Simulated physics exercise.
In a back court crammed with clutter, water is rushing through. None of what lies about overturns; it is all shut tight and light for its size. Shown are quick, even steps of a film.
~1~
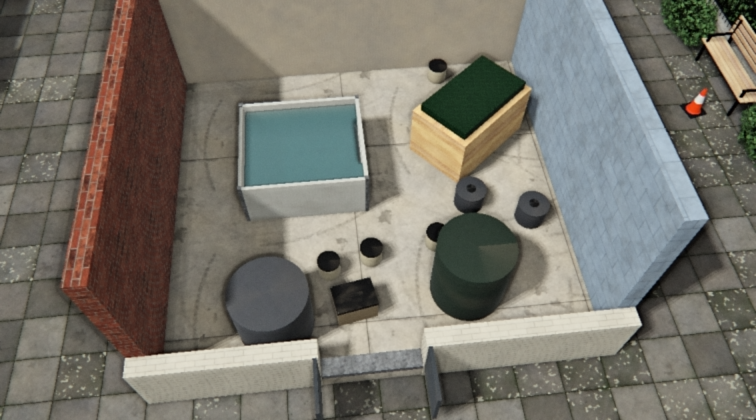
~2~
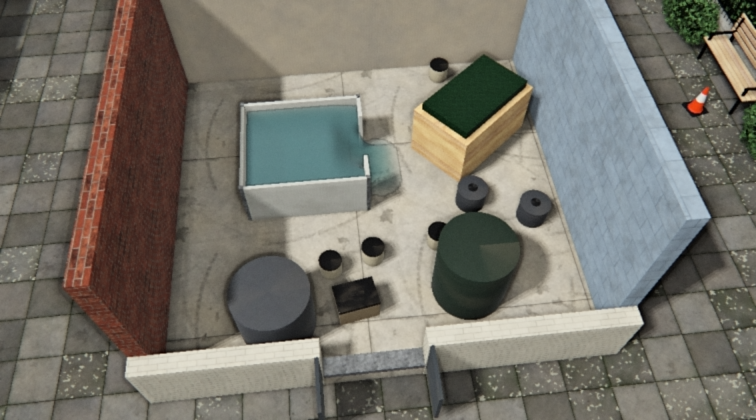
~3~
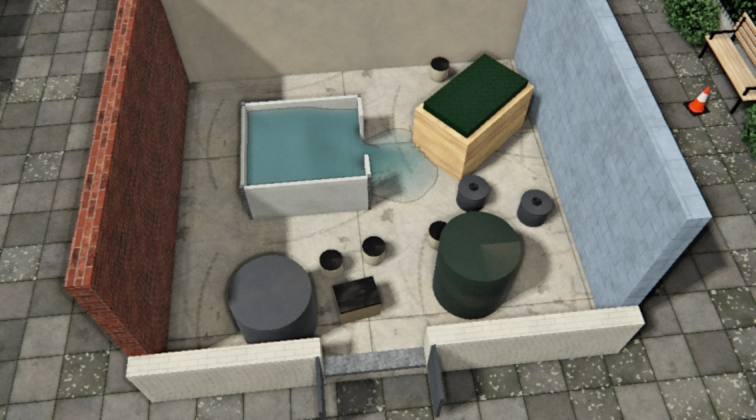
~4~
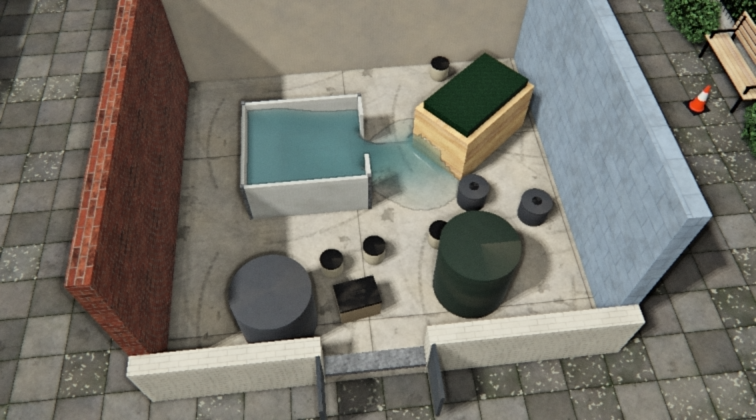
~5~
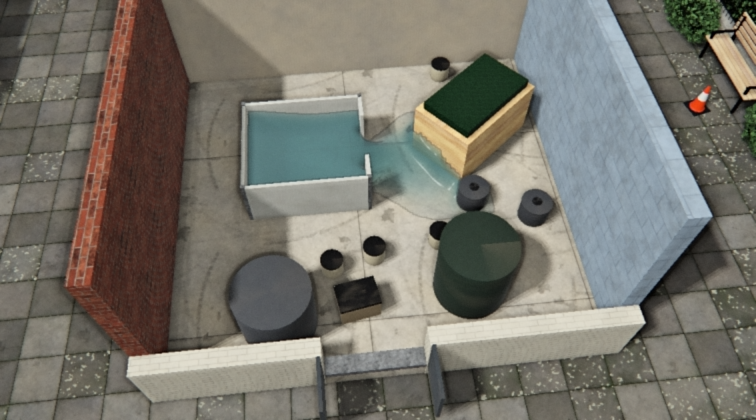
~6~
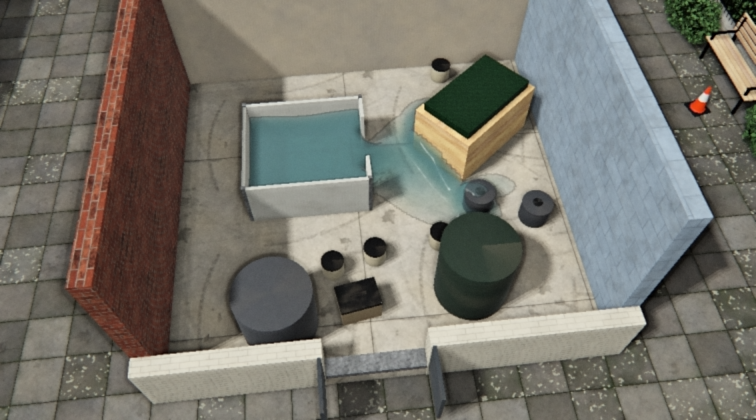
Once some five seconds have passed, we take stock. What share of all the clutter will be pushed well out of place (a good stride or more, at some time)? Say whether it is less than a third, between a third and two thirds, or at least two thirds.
It is at least two thirds.
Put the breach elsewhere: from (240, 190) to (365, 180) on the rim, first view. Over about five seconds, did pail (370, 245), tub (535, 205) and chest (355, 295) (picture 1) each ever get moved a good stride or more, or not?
Results in order: Moved that far / stayed within it / moved that far.
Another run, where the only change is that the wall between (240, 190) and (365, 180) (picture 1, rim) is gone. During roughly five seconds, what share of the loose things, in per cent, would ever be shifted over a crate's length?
About 60 %.
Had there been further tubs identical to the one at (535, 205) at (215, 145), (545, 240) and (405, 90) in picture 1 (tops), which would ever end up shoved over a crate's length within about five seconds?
In order: Hardly budges, shoved clear, then shoved clear.
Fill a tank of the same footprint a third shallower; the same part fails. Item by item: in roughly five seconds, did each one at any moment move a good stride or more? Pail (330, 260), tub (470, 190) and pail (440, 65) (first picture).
Going through them, I'd say never got there, then got there, then got there.
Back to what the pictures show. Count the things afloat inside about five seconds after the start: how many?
The tally stands at 3.
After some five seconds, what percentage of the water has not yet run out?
It comes out at 98 parts in a hundred.
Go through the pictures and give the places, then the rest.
A tub at (471, 189) rests on the ground; a pail at (438, 65), on the bottom; 0 of 7 have shifted, in the first frame.
A tub at (473, 188) rests on the ground; a pail at (439, 64) rests on the ground; 0 of 7 have shifted, in the second frame.
A tub at (474, 187) rests on the ground; a pail at (440, 63) rests on the ground; 0 of 7 have shifted, in the third frame.
A tub at (474, 186), on the bottom; a pail at (440, 63) rests on the ground; 0 of 7 have shifted, in the fourth frame.
A tub at (474, 187), on the bottom; a pail at (441, 63), on the bottom; 0 of 7 have shifted, in the fifth frame.
A tub at (480, 191), on the bottom, close to its start; a pail at (441, 64) rests on the ground; 1 of 7 have shifted, in the sixth frame.
A moment on, 1 of 7 are well off their spots; 0 afloat.
Next, 3 of 7 are well off their spots; 3 afloat.
Later, 3 of 7 are well off their spots; 3 afloat.
In the end, 6 of 7 are well off their spots, and 6 have been at some point; 3 afloat.
